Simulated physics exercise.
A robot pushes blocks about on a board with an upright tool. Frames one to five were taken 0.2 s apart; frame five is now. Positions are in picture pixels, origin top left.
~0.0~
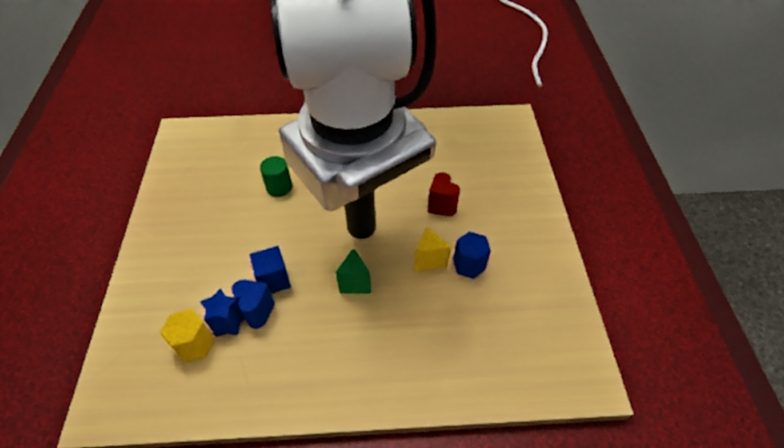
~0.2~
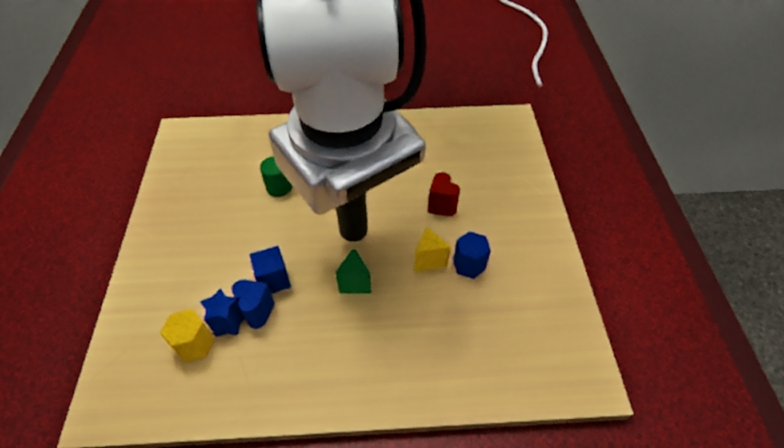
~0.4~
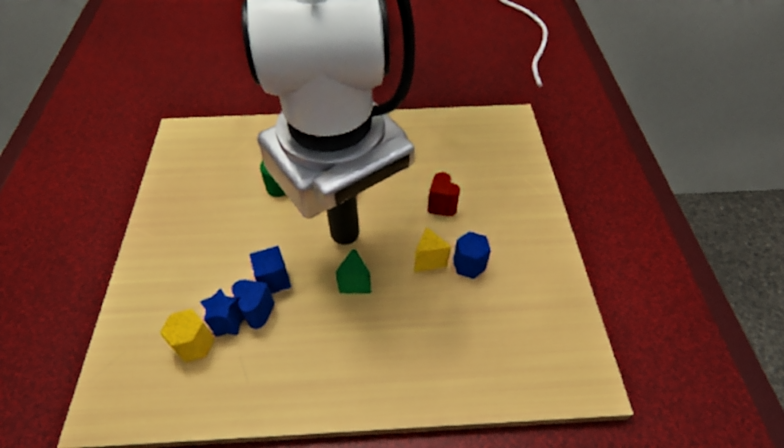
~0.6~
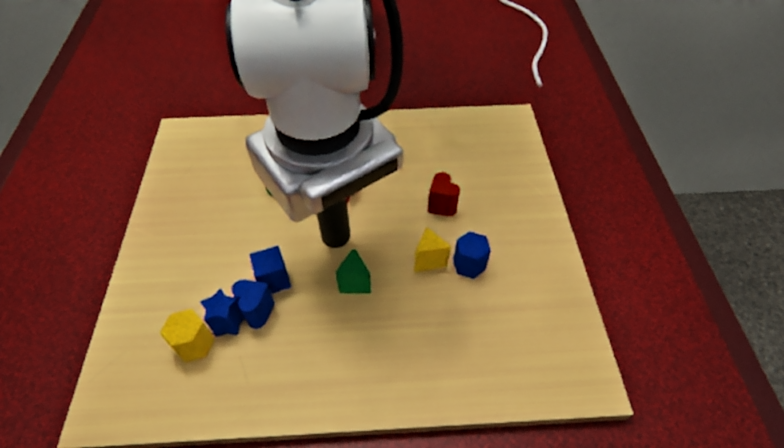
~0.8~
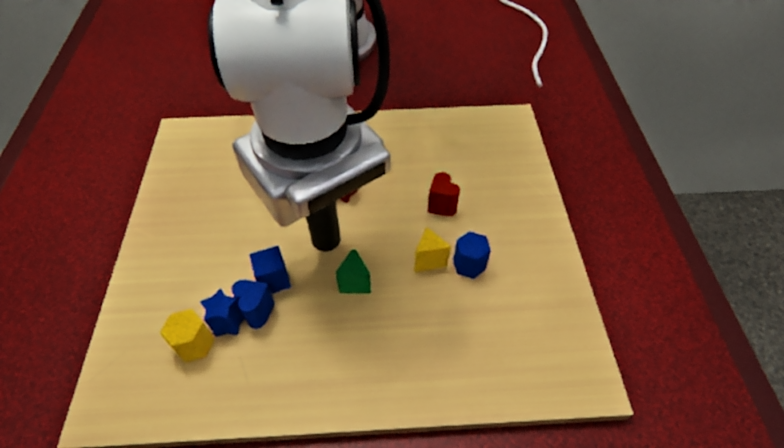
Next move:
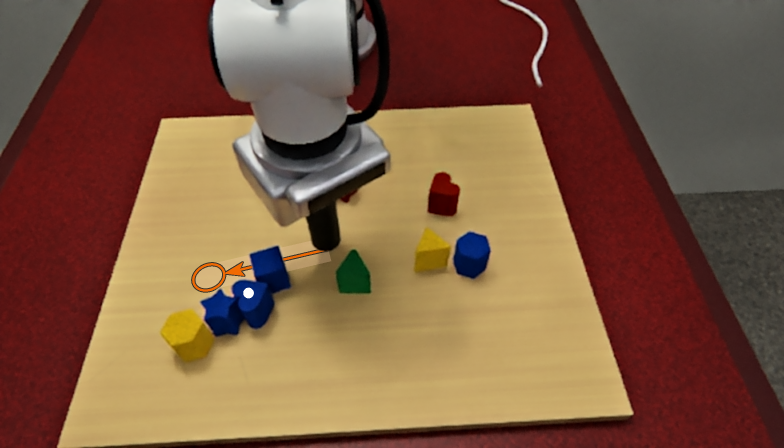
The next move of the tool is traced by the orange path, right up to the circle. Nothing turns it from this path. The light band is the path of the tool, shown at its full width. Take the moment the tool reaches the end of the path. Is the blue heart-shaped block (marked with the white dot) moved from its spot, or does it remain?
That block gets shifted.
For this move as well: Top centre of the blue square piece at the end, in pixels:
Roughly at (242, 274).
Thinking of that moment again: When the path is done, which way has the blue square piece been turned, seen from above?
It ends up turned anticlockwise.
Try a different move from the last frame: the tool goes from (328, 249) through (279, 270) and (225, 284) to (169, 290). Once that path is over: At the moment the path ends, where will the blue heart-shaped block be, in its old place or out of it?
The blue heart-shaped block will be pushed away from where it stands.
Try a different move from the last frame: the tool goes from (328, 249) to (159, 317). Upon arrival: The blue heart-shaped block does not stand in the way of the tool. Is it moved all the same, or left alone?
The blue heart-shaped block changes place.
Path on the board, straight from (328, 249) to (209, 277); the dot is on the blue heart-shaped block.
What follows on the original path. One third of the way, tool at (286, 250); blue square piece at (262, 264), turned 15° anticlockwise.
Two thirds of the way, tool at (246, 259); blue heart-shaped block at (250, 302); blue square piece at (242, 274), turned 90° anticlockwise.
At the end, tool at (204, 269); blue heart-shaped block at (250, 302); blue square piece at (242, 274), turned 90° anticlockwise; green triangular piece in place.
